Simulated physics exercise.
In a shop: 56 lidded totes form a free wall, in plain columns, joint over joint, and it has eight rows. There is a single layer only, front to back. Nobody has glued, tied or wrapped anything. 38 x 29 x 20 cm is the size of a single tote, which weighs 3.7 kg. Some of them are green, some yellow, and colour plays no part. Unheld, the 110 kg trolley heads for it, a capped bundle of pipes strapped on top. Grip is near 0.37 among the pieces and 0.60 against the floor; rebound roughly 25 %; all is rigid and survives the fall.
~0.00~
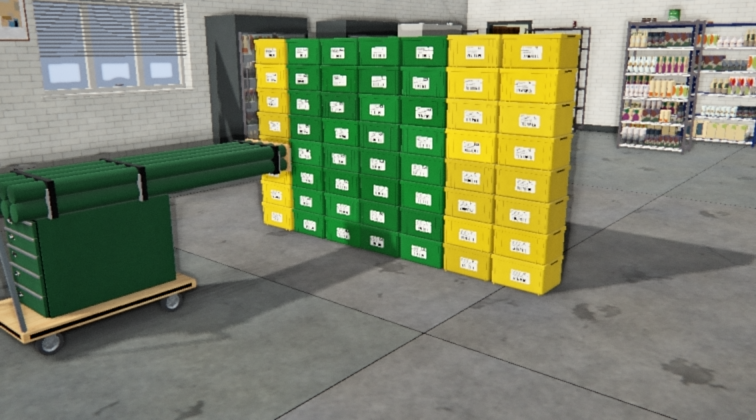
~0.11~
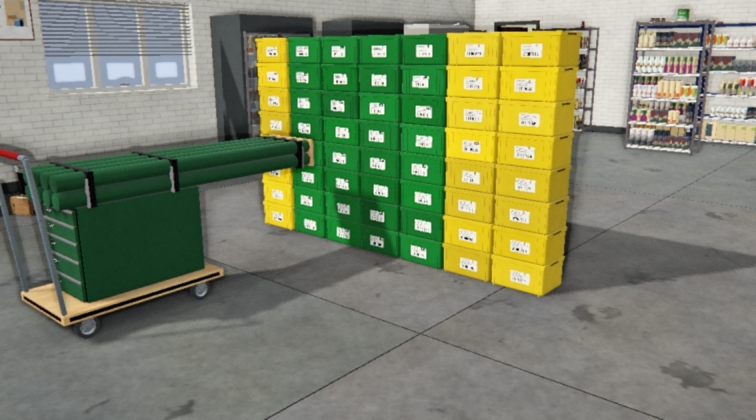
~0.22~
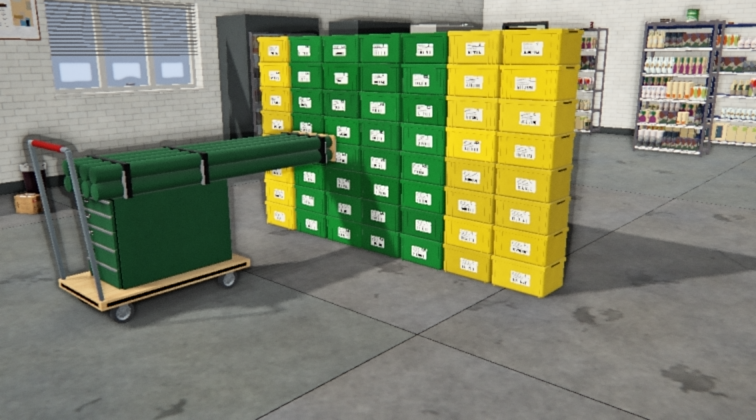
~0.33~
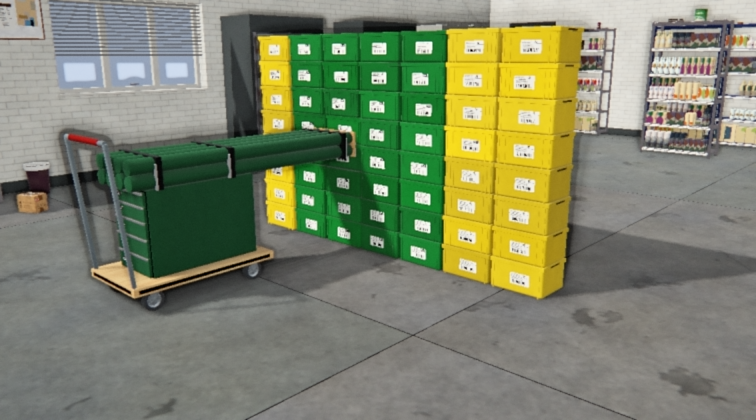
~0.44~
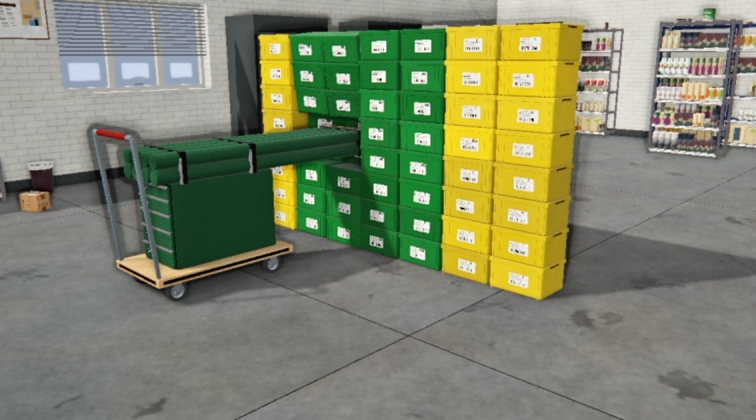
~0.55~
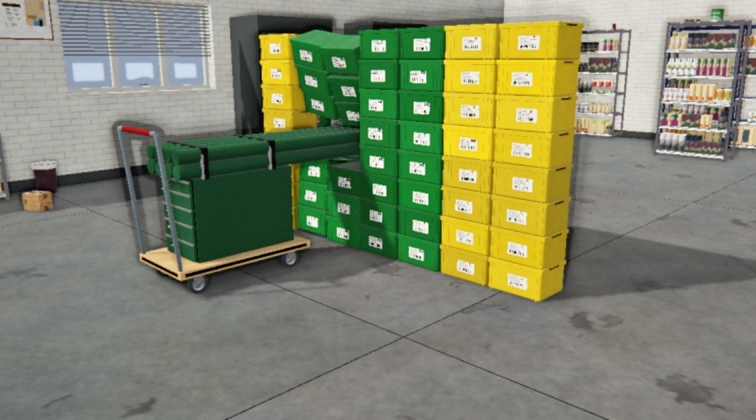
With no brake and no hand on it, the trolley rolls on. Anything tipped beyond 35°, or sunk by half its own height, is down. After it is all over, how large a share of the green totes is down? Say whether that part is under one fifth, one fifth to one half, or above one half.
The part is one fifth to one half.
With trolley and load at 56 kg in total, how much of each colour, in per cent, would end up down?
Result: Yellow 0, green 40 %.
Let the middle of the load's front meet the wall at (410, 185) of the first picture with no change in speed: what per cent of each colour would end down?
Down at the end: Yellow 0%, green 40%.
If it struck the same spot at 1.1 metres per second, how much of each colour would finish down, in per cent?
Result - yellow: 0%; green: 50%.
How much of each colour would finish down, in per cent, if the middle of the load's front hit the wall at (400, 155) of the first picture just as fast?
The yellow ones would be 0 per cent down and the green ones 30 per cent.
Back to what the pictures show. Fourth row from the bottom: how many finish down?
2 from that row.
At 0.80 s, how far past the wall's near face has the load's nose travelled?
It has gone roughly 75 centimetres beyond.
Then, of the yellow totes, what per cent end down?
Colour yellow - 0 percent down at the end.
By 0.80 s, load 75 cm past the wall's line, still rolling; 10 of the 32 green totes down (10 of 56 in all colours); top green tote tilted 43°, 30 cm lower.
By 1.22 s, load 1.09 m past the wall's line, still rolling; 10 of the 32 green totes down (10 of 56 in all colours); top green tote on its side.
When it is over (3.3 s), load 1.08 m past the wall's line, stopped; 10 of the 32 green totes down (10 of 56 in all colours); top green tote on its side; top yellow tote unmoved. That is 31 per cent. In pixels of the last frame, middles, top green tote near (323, 112), top yellow tote near (485, 43).
